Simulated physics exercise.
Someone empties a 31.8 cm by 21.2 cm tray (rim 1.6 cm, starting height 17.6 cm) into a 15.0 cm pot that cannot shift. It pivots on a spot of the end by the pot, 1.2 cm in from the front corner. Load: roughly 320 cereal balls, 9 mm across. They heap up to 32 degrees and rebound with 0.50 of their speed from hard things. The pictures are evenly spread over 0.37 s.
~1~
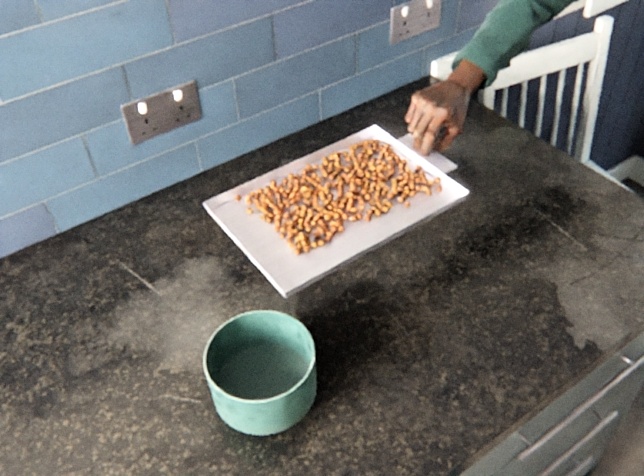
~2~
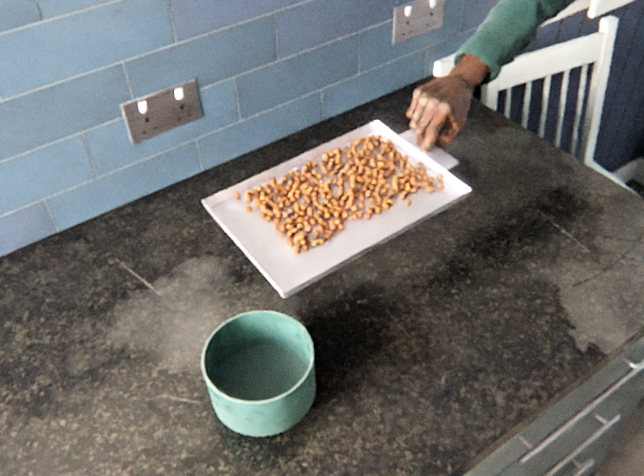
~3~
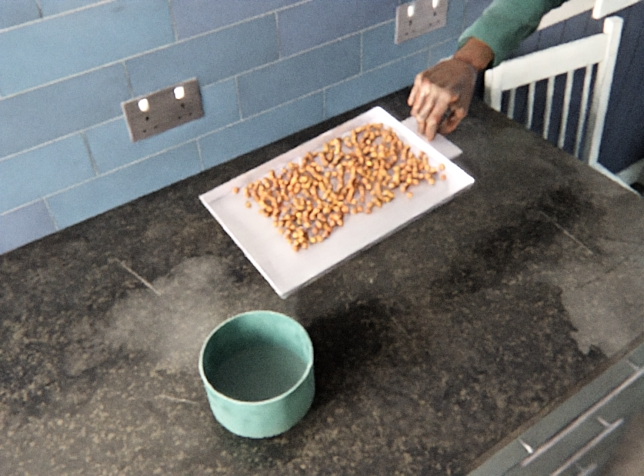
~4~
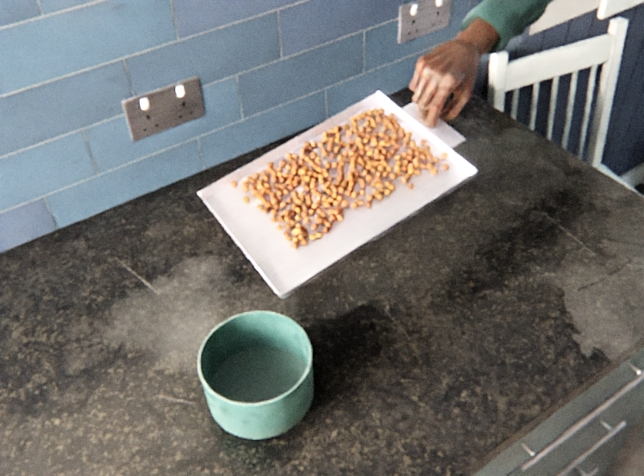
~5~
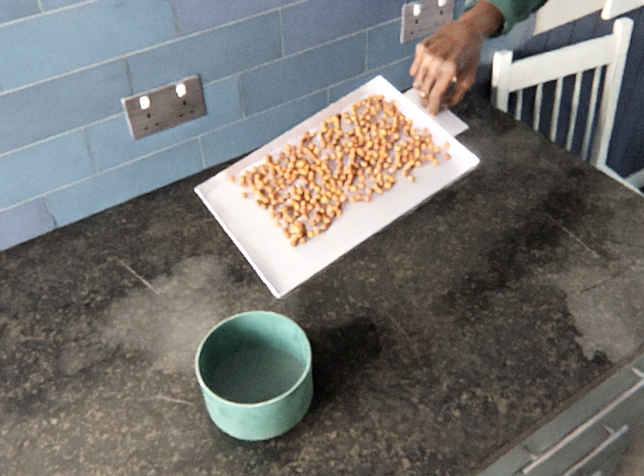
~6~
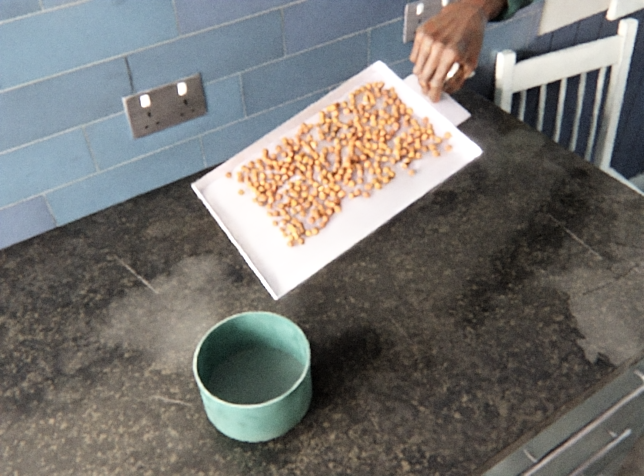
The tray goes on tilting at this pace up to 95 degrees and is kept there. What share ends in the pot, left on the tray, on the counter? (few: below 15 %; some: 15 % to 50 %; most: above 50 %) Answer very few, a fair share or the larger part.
Pot: The larger part, tray: Very few, counter: Very few.
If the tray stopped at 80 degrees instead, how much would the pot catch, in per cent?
It would be near 90 per cent.
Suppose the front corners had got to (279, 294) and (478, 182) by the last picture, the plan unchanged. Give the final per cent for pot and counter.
Pot 20, counter 80.
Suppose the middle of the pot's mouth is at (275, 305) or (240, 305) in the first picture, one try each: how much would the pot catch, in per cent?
Some 0 and 5 per cent.
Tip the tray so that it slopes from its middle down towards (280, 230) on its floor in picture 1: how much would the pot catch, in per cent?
Some 35 per cent.
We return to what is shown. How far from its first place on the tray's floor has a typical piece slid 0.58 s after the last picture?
Roughly 15 cm.
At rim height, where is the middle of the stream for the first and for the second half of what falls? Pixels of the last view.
First near (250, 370), later near (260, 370).
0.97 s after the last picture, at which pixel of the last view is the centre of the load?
Near (262, 266).
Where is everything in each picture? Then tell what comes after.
In the first frame, tray tilt 0 degrees, front corners at (285, 289) and (465, 192); middle of the pieces at (341, 192); pot at (259, 353).
In the second frame, tray tilt 1 degrees, front corners at (284, 290) and (467, 189); middle of the pieces at (342, 189).
In the third frame, tray tilt 5 degrees, front corners at (282, 291) and (470, 180), lowest corner left front; middle of the pieces at (342, 181).
In the fourth frame, tray tilt 10 degrees, front corners at (280, 292) and (473, 170), lowest corner left front; middle of the pieces at (341, 173).
In the fifth frame, tray tilt 14 degrees, front corners at (279, 293) and (476, 161), lowest corner left front; middle of the pieces at (340, 165).
In the sixth frame, tray tilt 19 degrees, front corners at (277, 294) and (478, 151), lowest corner left front; middle of the pieces at (339, 159); pot at (252, 356).
Then, 0.58 s after the last picture, tilt 55 degrees; the tray holds 95 %, the pot 0 %.
Then, 0.97 s after the last picture, tilt 78 degrees; the tray holds 75 %, the pot 20 %.
Then, 1.45 s after the last picture, tilt 95 degrees; the tray holds 0 %, the pot 90 %.
In the end, pot 95 %, tray 0 %, counter 5 %.
